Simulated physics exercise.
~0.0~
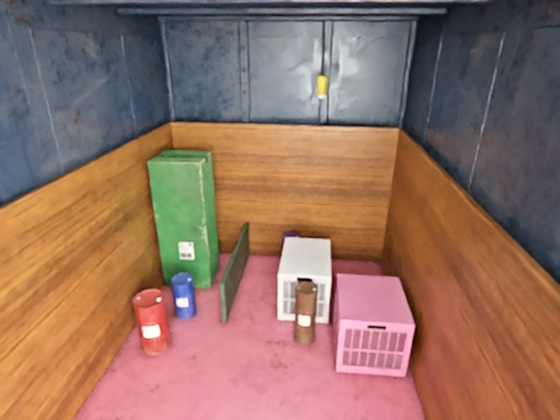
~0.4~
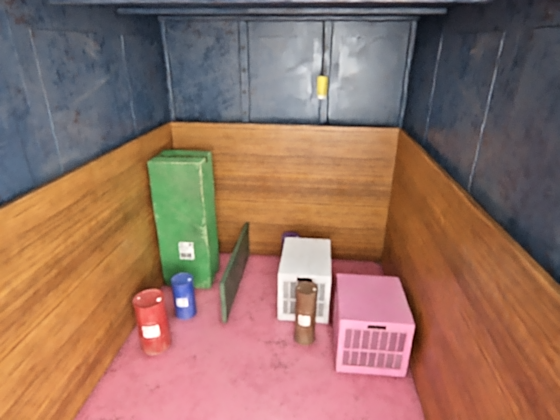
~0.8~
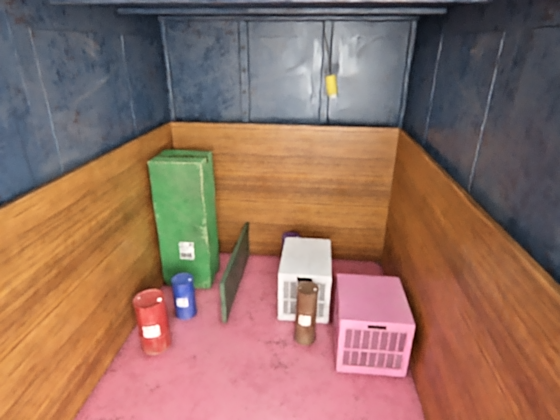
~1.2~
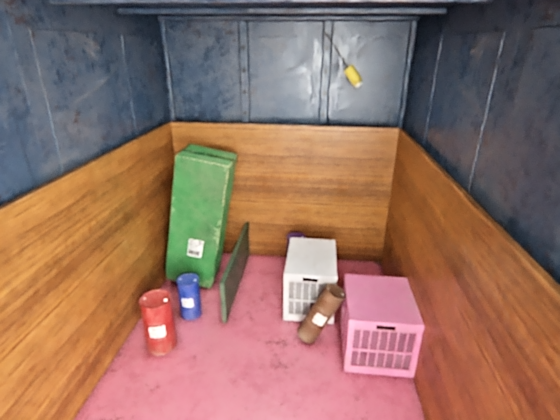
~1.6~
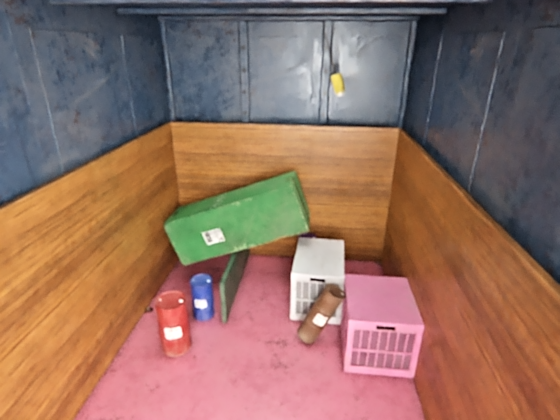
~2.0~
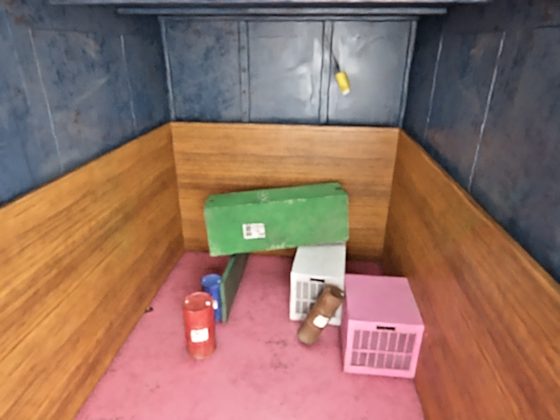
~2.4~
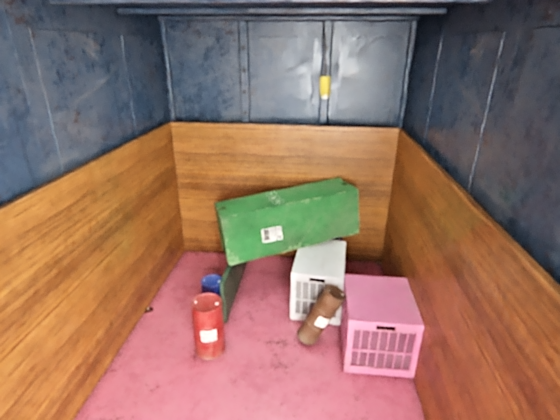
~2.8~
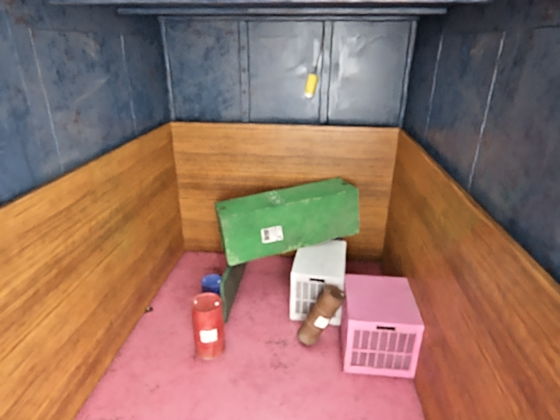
A tall green box stands at the back left of a van's load bay with wood-panelled walls and a pink floor, seen from above and behind. Red and blue canisters stand near it beside a low dark board, with a white chest, a brown canister and a pink chest to the right. The hanging yellow lamp swings, and the green box tips right while the brown canister leans against the pink chest. The box falls over the board and slides right, as the red and blue canisters shift the same way. It finally rests tilted on its side, against the white chest, with the brown canister still leaning.
